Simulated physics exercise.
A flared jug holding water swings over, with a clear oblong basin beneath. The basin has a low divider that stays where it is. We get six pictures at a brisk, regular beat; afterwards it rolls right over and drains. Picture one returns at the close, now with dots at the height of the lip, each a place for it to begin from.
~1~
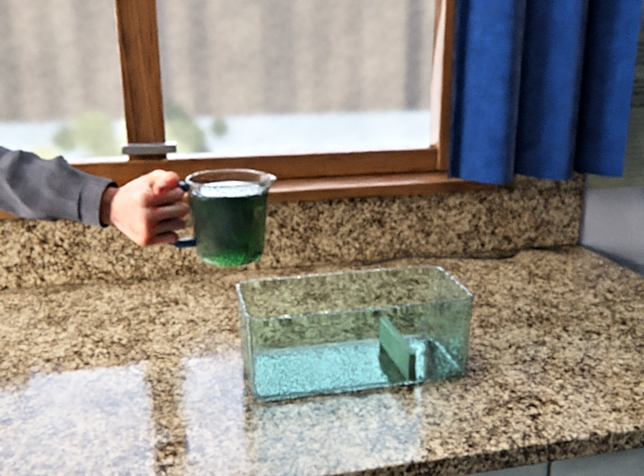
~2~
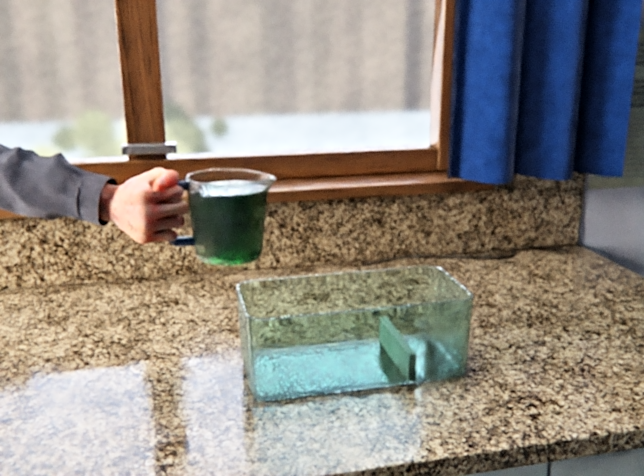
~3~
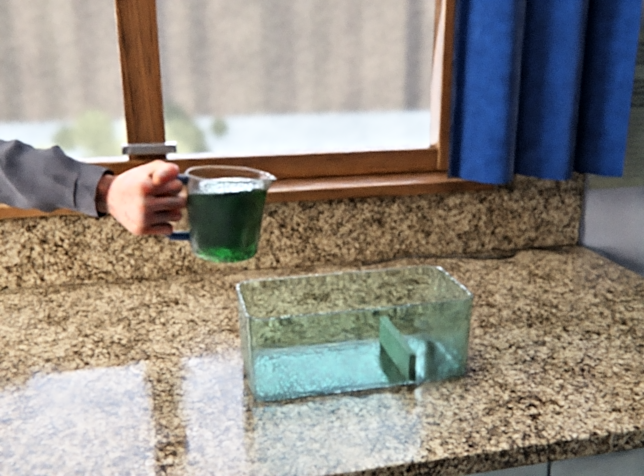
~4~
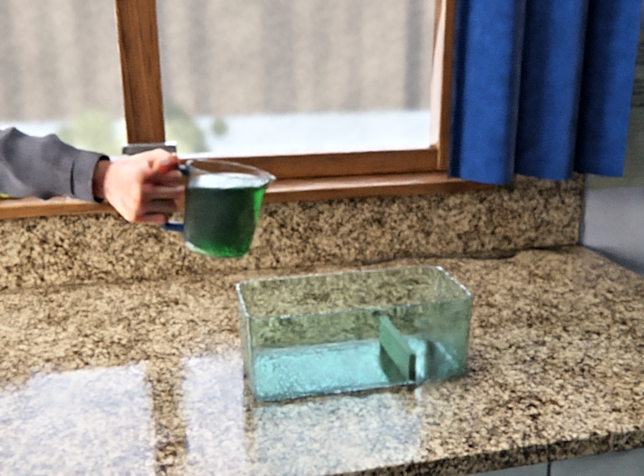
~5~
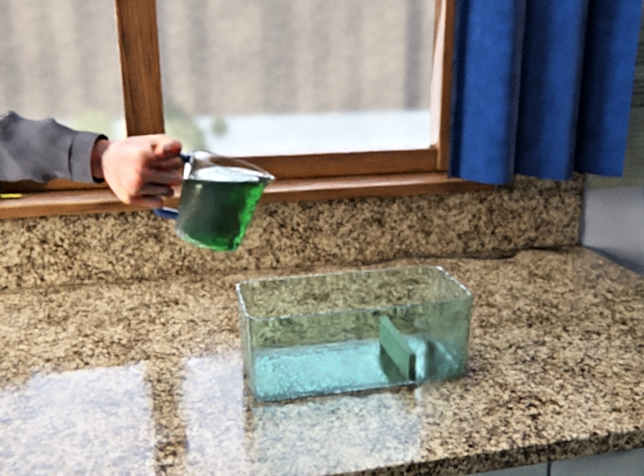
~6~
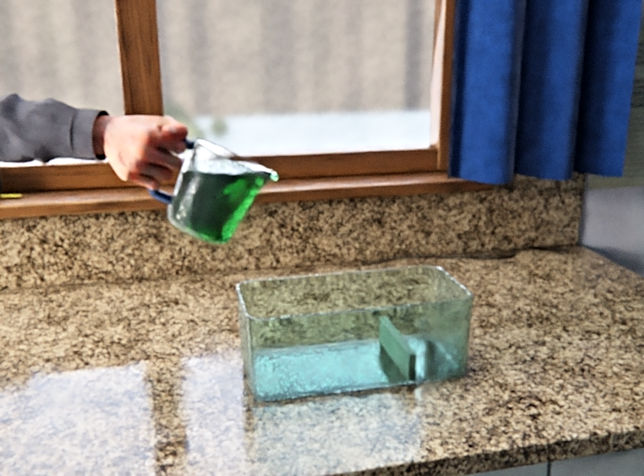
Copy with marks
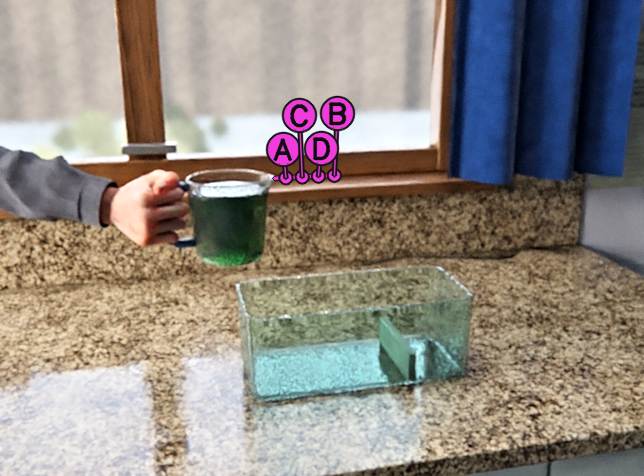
A hand gripping a glass jug of green liquid held it upright above a clear oblong basin on a speckled counter, then gradually tilted it to the right until the liquid reached its lip.
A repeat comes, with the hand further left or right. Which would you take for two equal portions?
D works best here.
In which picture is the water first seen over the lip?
In picture 6.
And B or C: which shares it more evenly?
That would be B.
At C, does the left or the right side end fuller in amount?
The left side.
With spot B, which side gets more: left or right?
More ends on the right.
On the marked copy, A at (285, 177); B at (334, 175); C at (302, 176); D at (318, 176).
For spot A, about 91 % ends left of the wall and 6 % right of it; 3 % is lost outside.
For spot B, about 27 % ends left of the wall and 71 % right of it.
For spot C, about 88 % ends left of the wall and 9 % right of it; 3 % is lost outside.
For spot D, about 57 % ends left of the wall and 40 % right of it; 3 % is lost outside.
